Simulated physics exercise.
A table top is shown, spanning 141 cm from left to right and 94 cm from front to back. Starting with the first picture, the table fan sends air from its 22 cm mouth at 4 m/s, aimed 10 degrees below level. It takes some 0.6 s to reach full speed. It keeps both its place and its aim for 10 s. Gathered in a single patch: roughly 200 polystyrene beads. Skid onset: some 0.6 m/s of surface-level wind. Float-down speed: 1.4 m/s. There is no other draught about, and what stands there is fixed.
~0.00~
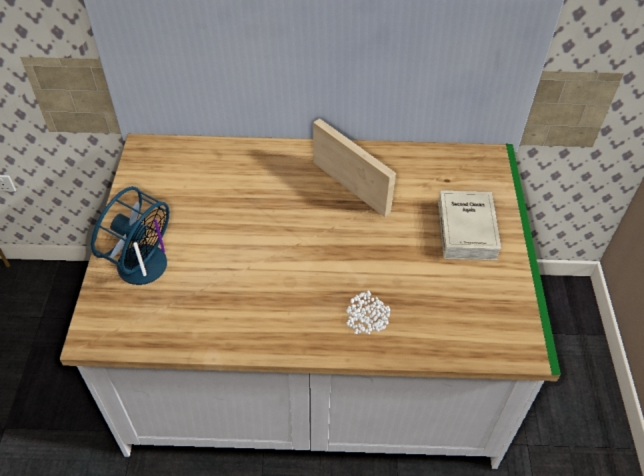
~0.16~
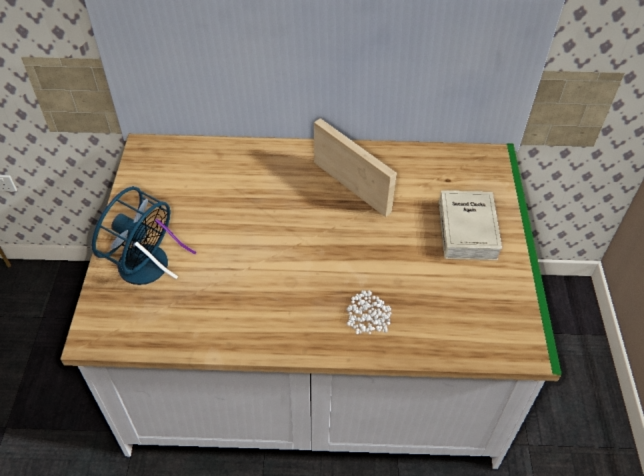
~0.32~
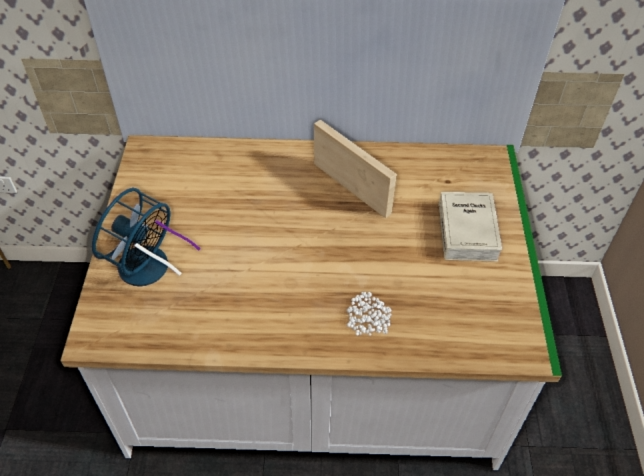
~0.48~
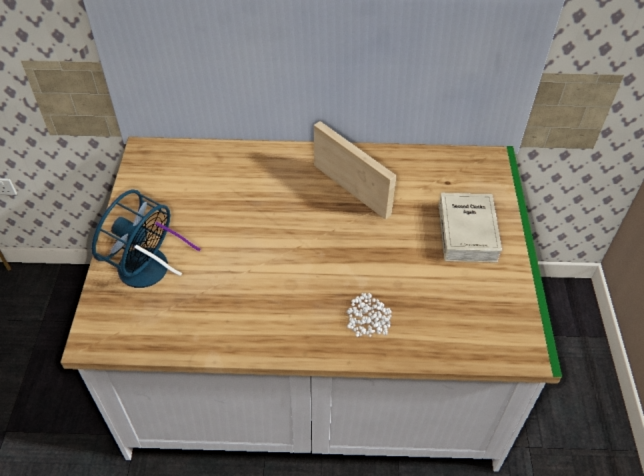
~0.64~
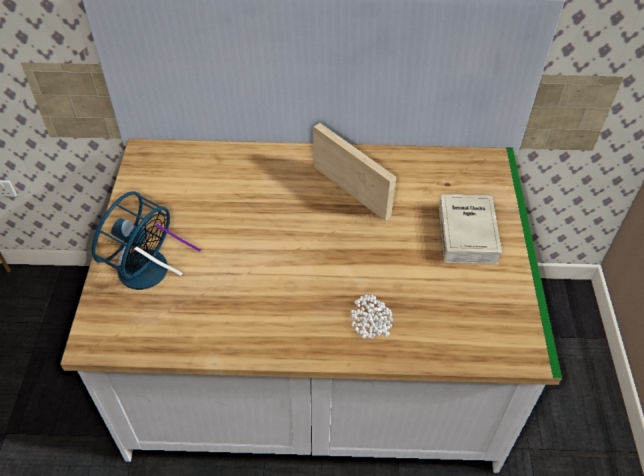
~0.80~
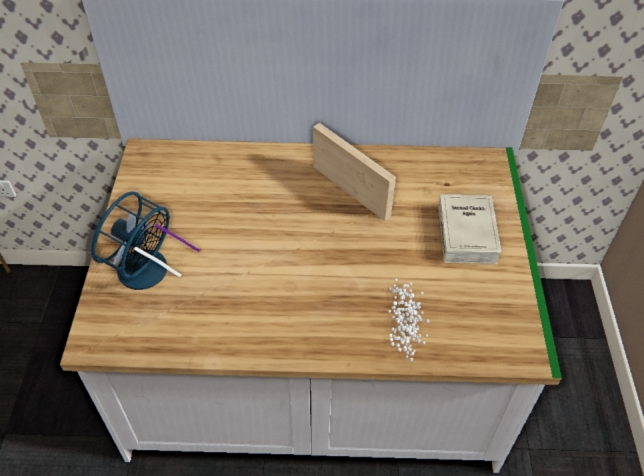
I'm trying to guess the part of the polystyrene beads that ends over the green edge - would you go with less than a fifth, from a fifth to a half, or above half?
I would go with above half.
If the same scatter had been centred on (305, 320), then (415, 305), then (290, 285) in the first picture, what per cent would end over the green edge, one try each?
About 40, 100 and 20 in a hundred, in that order.
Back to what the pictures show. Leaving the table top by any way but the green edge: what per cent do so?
Estimate: Near 10 %.
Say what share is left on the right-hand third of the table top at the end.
Roughly 2 in a hundred.
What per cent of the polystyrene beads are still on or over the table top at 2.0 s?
Close to 2 in a hundred remain at that time.
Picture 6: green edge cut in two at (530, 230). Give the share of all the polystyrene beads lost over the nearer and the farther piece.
About 90 per cent over the nearer part and 0 per cent over the farther part.
After 2.0 s, 2 % are on the move or not yet settled, 85 % are over the green edge.
After 3.2 s, 2 % are on the move or not yet settled, 86 % are over the green edge.
After 5.5 s, 1 % are on the move or not yet settled, 86 % are over the green edge.
After 10.0 s, at the end, 86 % are over the green edge.
